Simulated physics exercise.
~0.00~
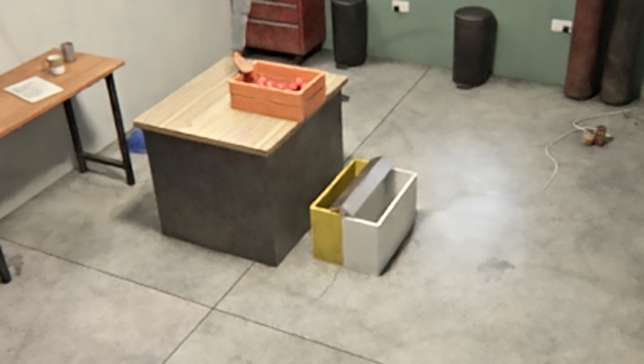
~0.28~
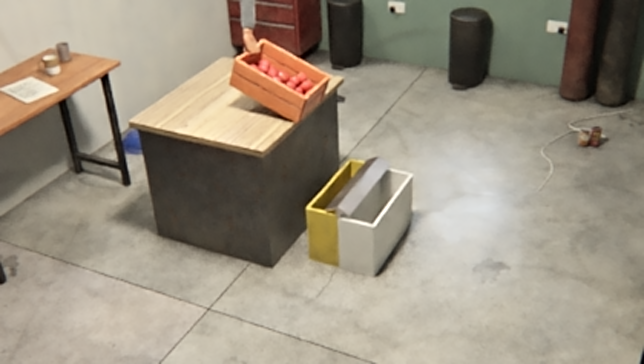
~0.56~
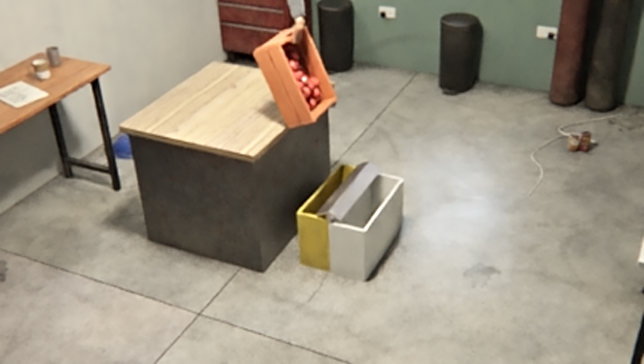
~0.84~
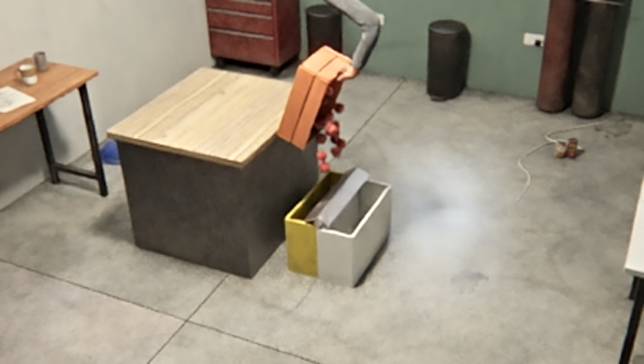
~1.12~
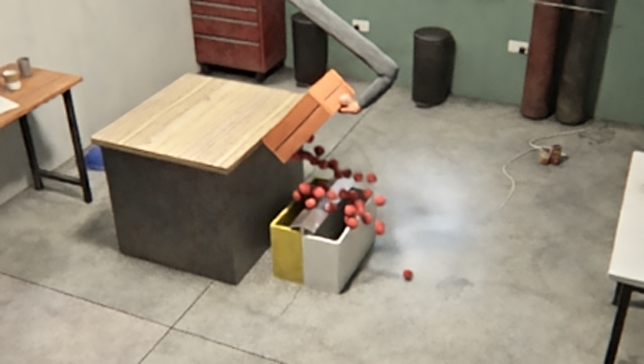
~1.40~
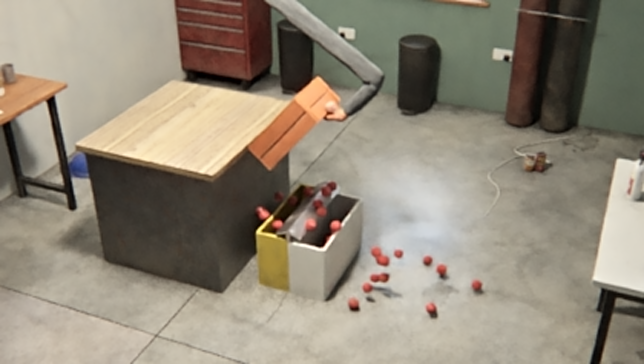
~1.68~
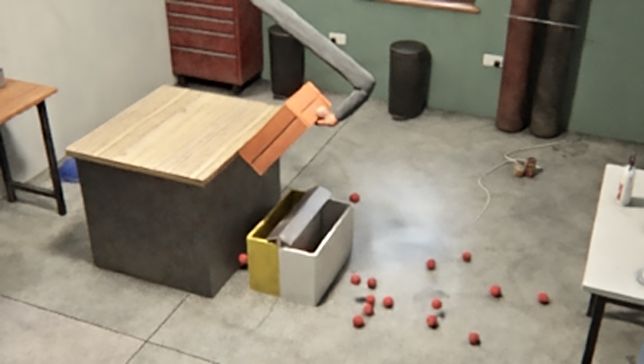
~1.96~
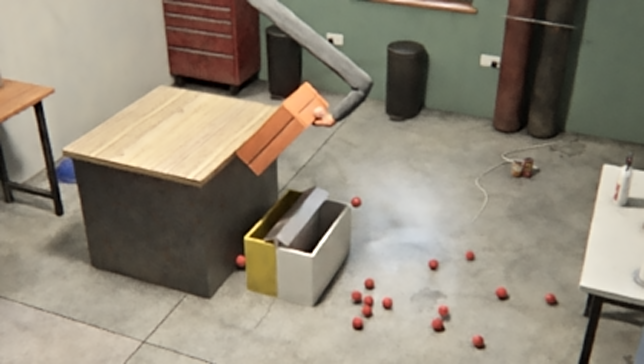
A grey mechanical arm tipping an orange tote of tomatoes off a bench over yellow and white troughs, many scattering across the floor.
